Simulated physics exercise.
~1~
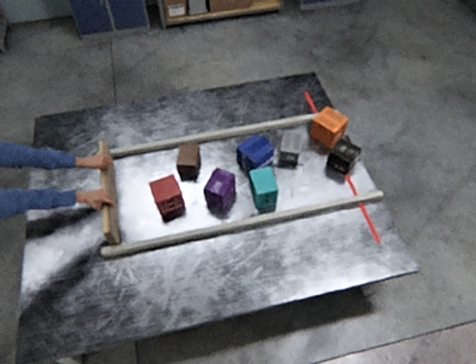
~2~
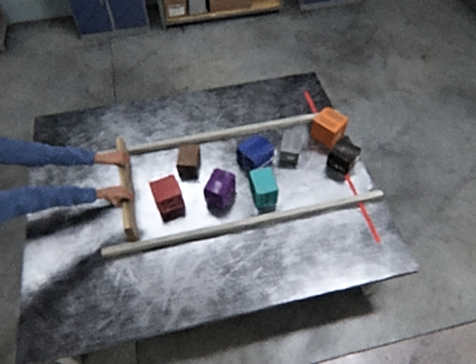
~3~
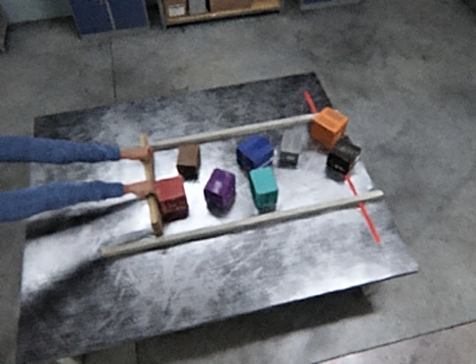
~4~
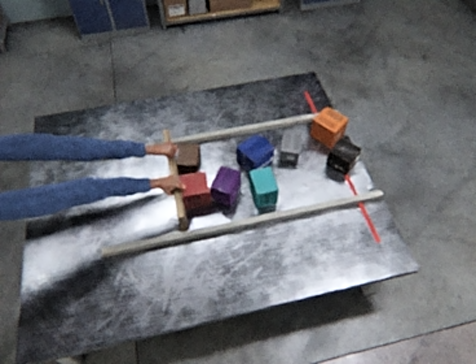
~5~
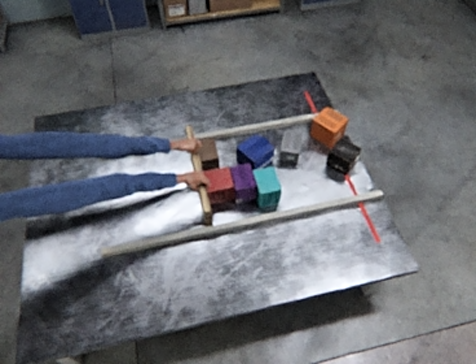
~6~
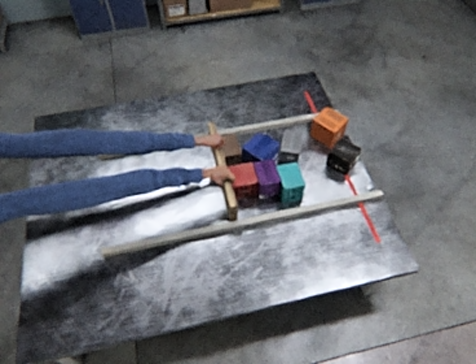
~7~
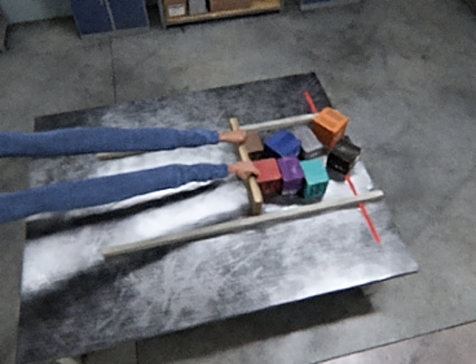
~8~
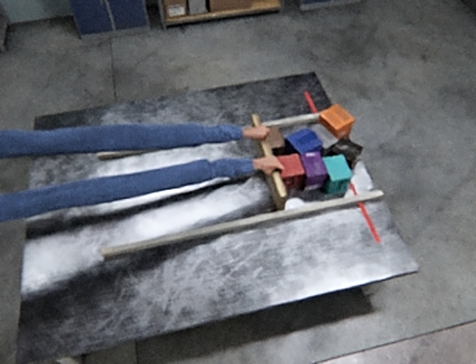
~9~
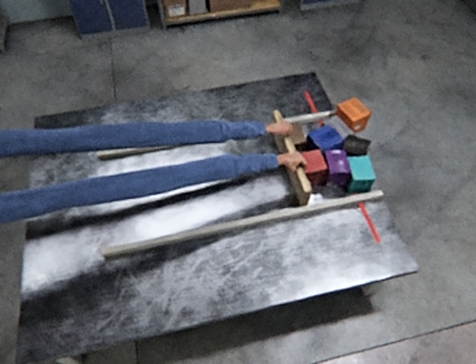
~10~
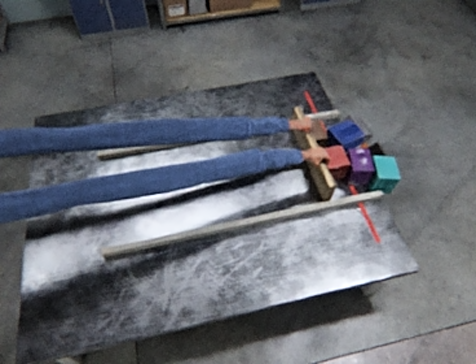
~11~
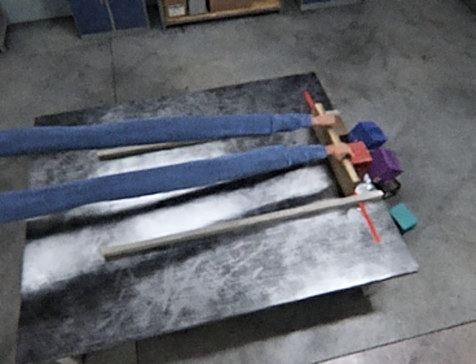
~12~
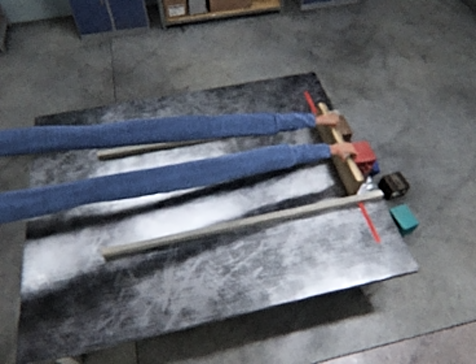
The clip opens on a dark, low platform where eight coloured boxes and tubs stand between two wooden battens, with two blue-sleeved arms holding a plank at the left. The hands slide the plank steadily to the right, meeting the red crate first, which then pushes the purple box. The brown and turquoise crates are swept along too, and the load bunches up toward the red tape. The orange tote and others go over the right edge, followed by the purple box and the turquoise crate, which tumbles down. The plank stops near the tape, with the red and brown crates still against it.
